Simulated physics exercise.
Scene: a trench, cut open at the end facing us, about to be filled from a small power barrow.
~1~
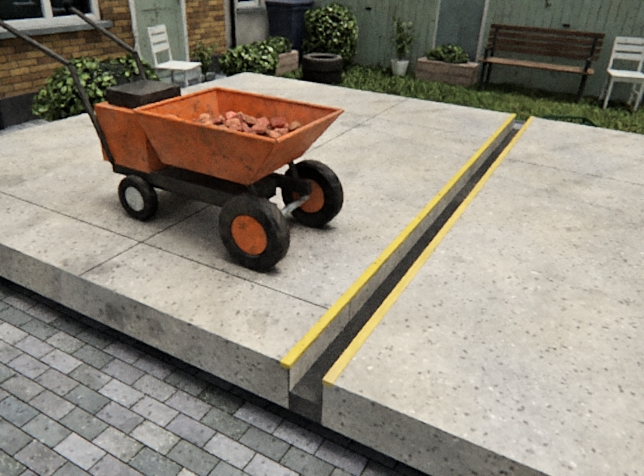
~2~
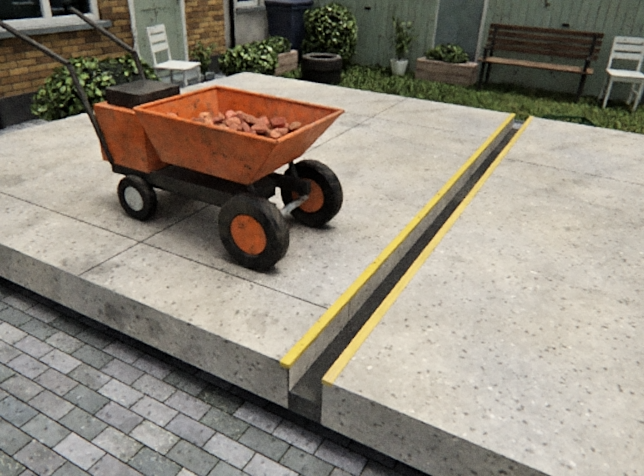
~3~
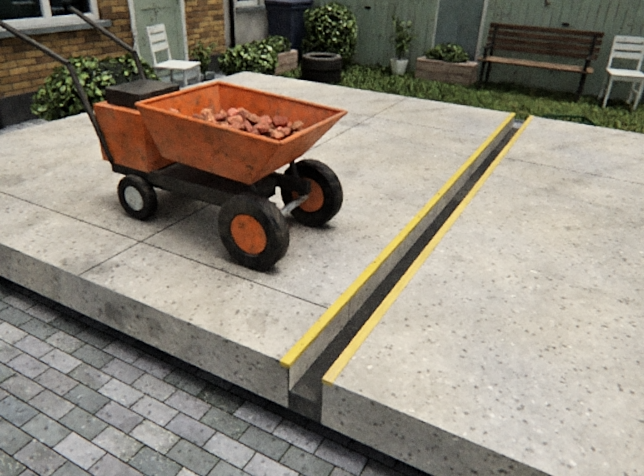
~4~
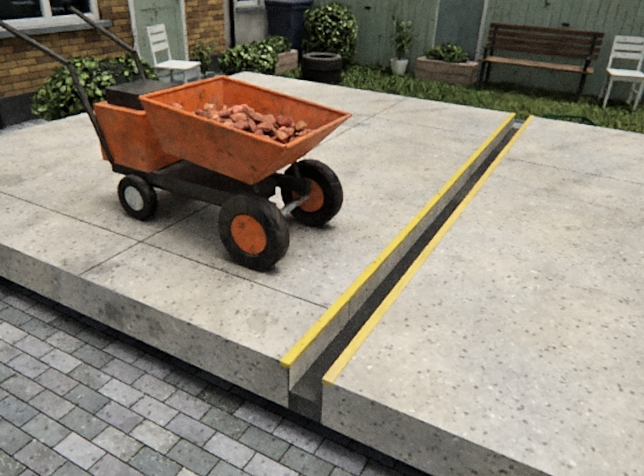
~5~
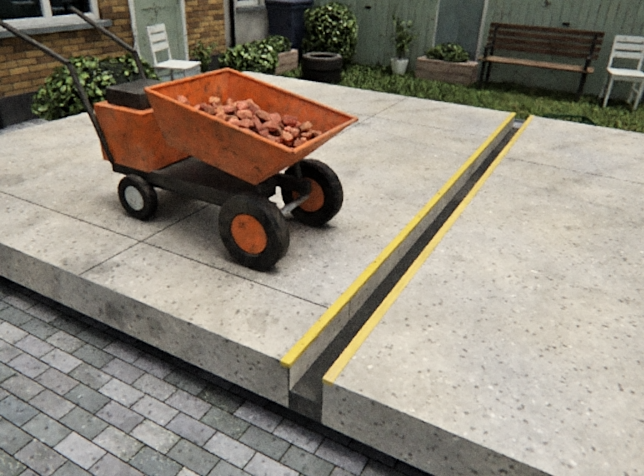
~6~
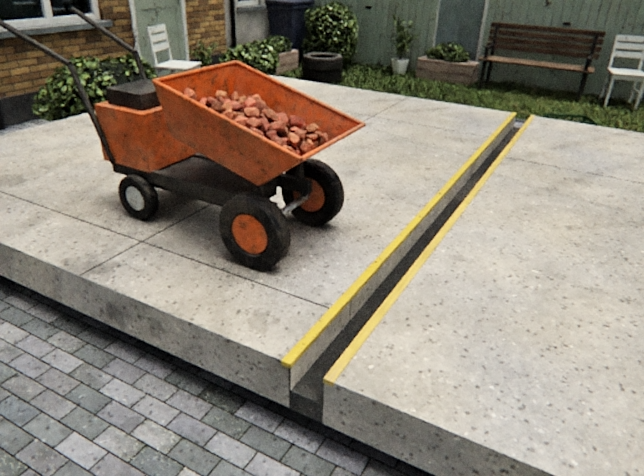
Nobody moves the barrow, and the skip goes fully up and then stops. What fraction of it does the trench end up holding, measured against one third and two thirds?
One third to two thirds.
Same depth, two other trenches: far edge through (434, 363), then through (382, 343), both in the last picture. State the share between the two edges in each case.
100 %, 80 %.
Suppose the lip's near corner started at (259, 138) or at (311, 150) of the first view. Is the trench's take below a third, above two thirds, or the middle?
At spot one the answer is one to two thirds, and at spot two it is under a third.
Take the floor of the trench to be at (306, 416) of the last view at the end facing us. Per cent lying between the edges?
The share would be close to 70 percent.
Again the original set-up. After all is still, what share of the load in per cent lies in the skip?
0 %, about.
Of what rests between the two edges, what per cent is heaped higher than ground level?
My figure is near 35 per cent.
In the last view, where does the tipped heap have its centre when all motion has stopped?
(396, 273).
Just after the last frame, skip tipped steeply; every one in the skip.
A moment on, skip tipped right over; the larger part in the skip; just a few short of the trench; about a tenth in or heaped over the trench; about a tenth beyond it.
Further on, skip tipped right over; about a tenth in the skip; just a few short of the trench; roughly half in or heaped over the trench; roughly a third beyond it.
When it is over, skip tipped right over; just a few in the skip; about a tenth short of the trench; roughly half in or heaped over the trench; roughly a third beyond it.
